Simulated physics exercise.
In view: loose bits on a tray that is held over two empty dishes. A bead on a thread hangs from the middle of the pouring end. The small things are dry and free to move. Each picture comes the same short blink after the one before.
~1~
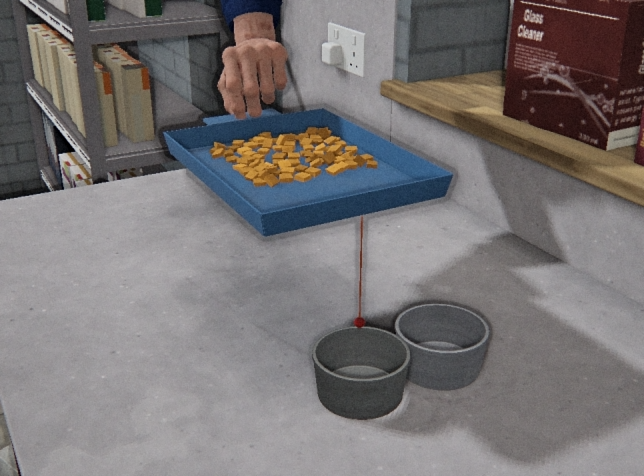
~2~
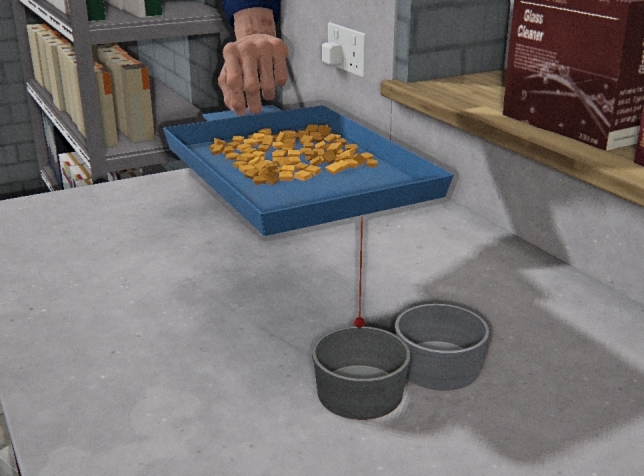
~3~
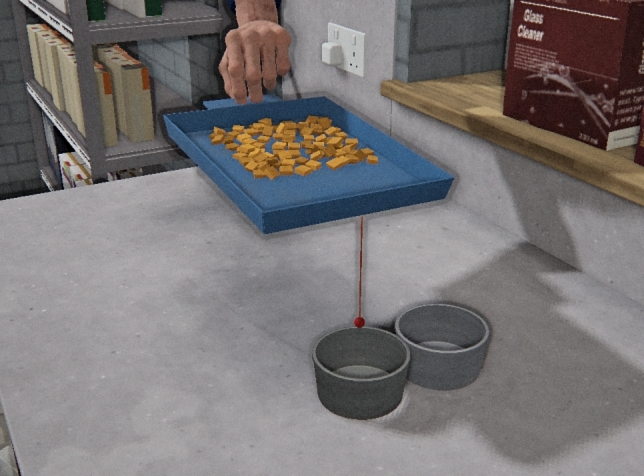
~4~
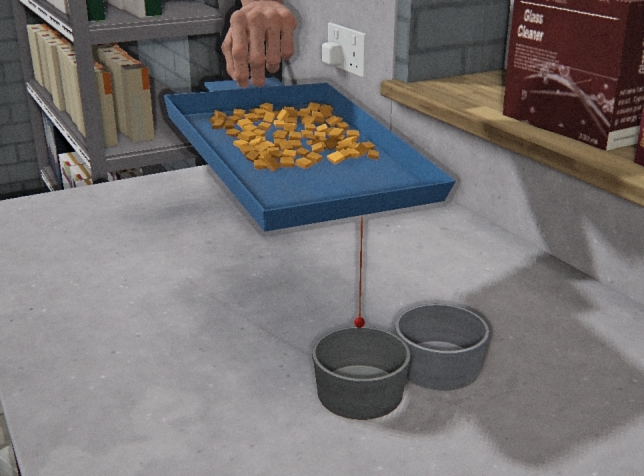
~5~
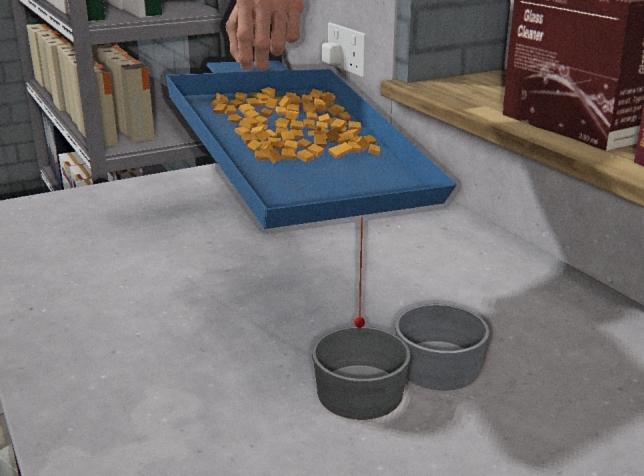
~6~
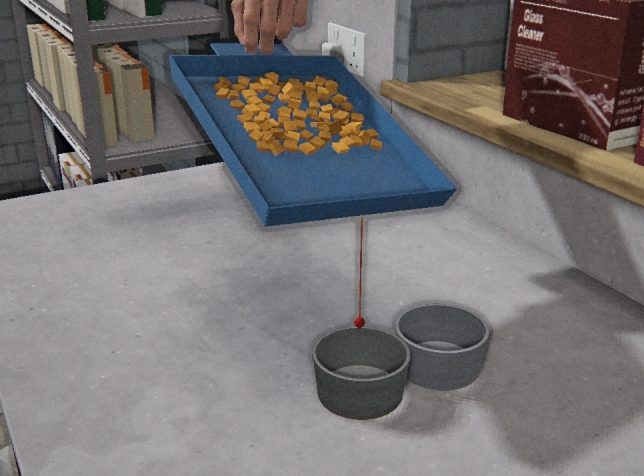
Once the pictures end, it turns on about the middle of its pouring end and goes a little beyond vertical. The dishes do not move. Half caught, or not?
Caught overall: Over half.
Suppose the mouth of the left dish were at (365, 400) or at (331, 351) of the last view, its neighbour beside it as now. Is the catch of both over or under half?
In turn: Under half; the larger part.
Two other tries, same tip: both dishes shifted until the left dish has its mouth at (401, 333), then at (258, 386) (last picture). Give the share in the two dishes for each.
First some 80, then 0 per cent.
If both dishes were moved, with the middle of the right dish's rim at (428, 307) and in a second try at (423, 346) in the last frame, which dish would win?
The first try: The dish on the right. The second: Right.
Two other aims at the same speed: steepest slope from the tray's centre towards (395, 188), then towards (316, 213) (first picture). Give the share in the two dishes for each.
About 70 and 30 per cent.
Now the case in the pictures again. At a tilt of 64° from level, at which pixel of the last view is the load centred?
At about (411, 194).
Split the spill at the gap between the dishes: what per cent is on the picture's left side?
Roughly 20 in a hundred.
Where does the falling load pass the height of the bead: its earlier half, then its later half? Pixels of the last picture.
First near (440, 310), later near (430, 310).
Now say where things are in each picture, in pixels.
The first frame shows corners of the pouring end (264, 211) and (446, 173), level; middle of the load (294, 157), small crackers; left dish (386, 393); right dish (468, 365); bead on its thread (360, 322).
The second frame shows corners of the pouring end (264, 211) and (447, 174), level; middle of the load (294, 154).
The third frame shows corners of the pouring end (265, 209) and (448, 176), tipped barely, lowest at the right corner; middle of the load (294, 147).
The fourth frame shows corners of the pouring end (267, 207) and (449, 179), tipped a little, lowest at the right corner; middle of the load (295, 136).
The fifth frame shows corners of the pouring end (269, 206) and (450, 183), tipped a little, lowest at the right corner; middle of the load (297, 125).
The sixth frame shows corners of the pouring end (271, 204) and (451, 186), tipped clearly, lowest at the right corner; middle of the load (300, 115); left dish (386, 393); right dish (468, 365).
Just after the last frame, tray tipped steeply; almost all on the tray; about a tenth in the air.
A moment on, tray tipped past a quarter turn; the larger part on the tray; just a few in the left dish; about a tenth in the right dish; about a tenth outside both.
Further on, tray tipped past a quarter turn; about a tenth in the left dish; the larger part in the right dish; about a tenth outside both.
When it is over, tray tipped past a quarter turn; about a tenth in the left dish; the larger part in the right dish; about a tenth outside both.
